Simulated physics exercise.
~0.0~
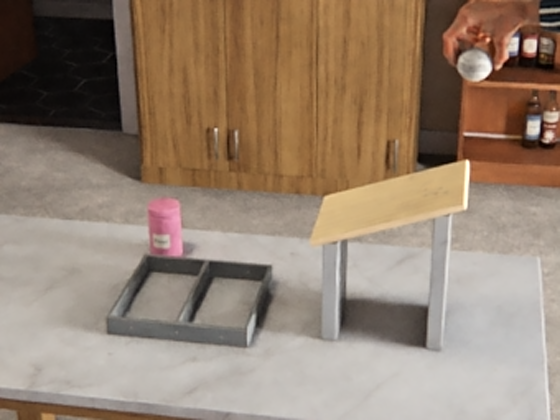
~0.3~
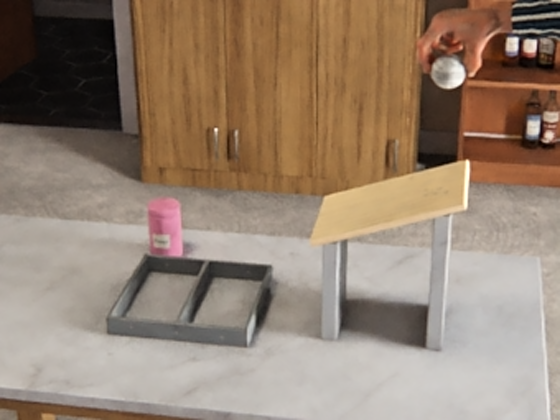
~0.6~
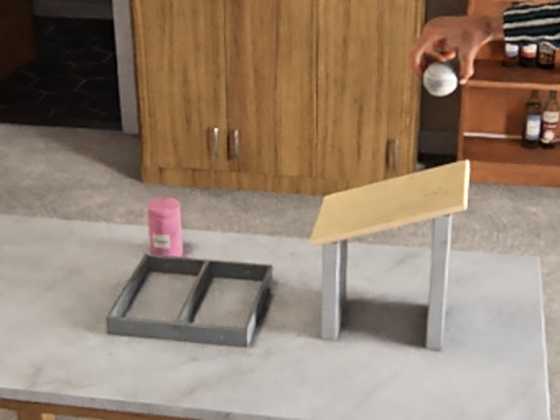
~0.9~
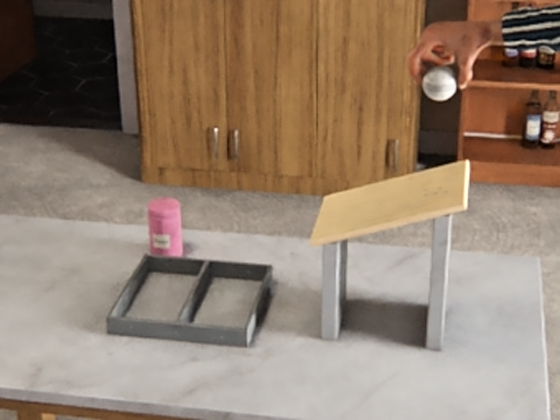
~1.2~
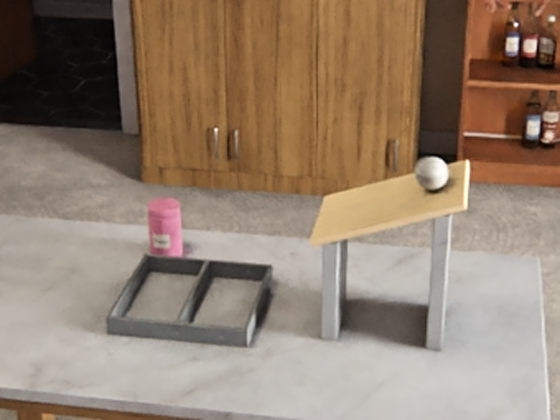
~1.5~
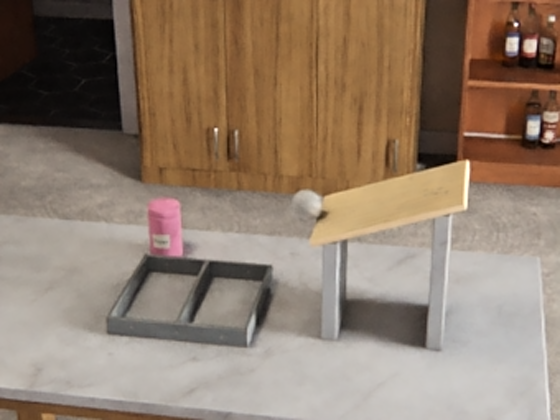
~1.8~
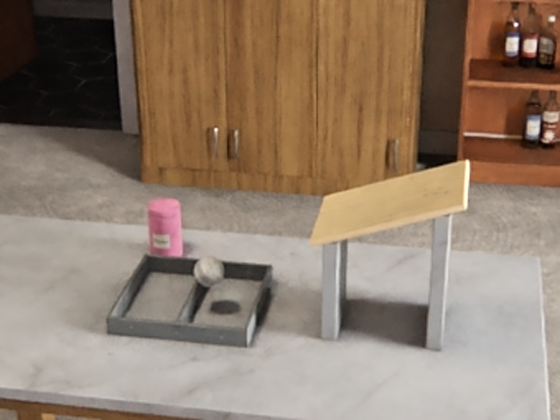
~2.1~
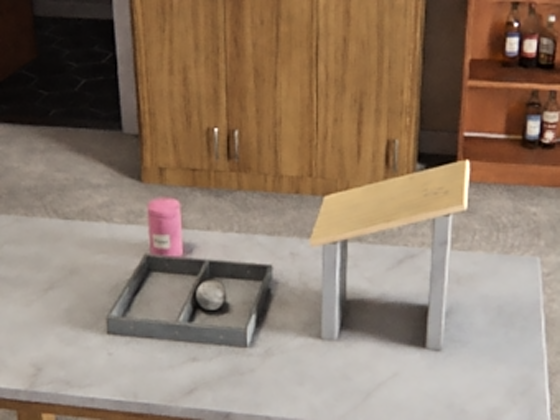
White ball released by a hand onto a sloping wooden board, rolling down left and dropping into the tray's nearer bay.
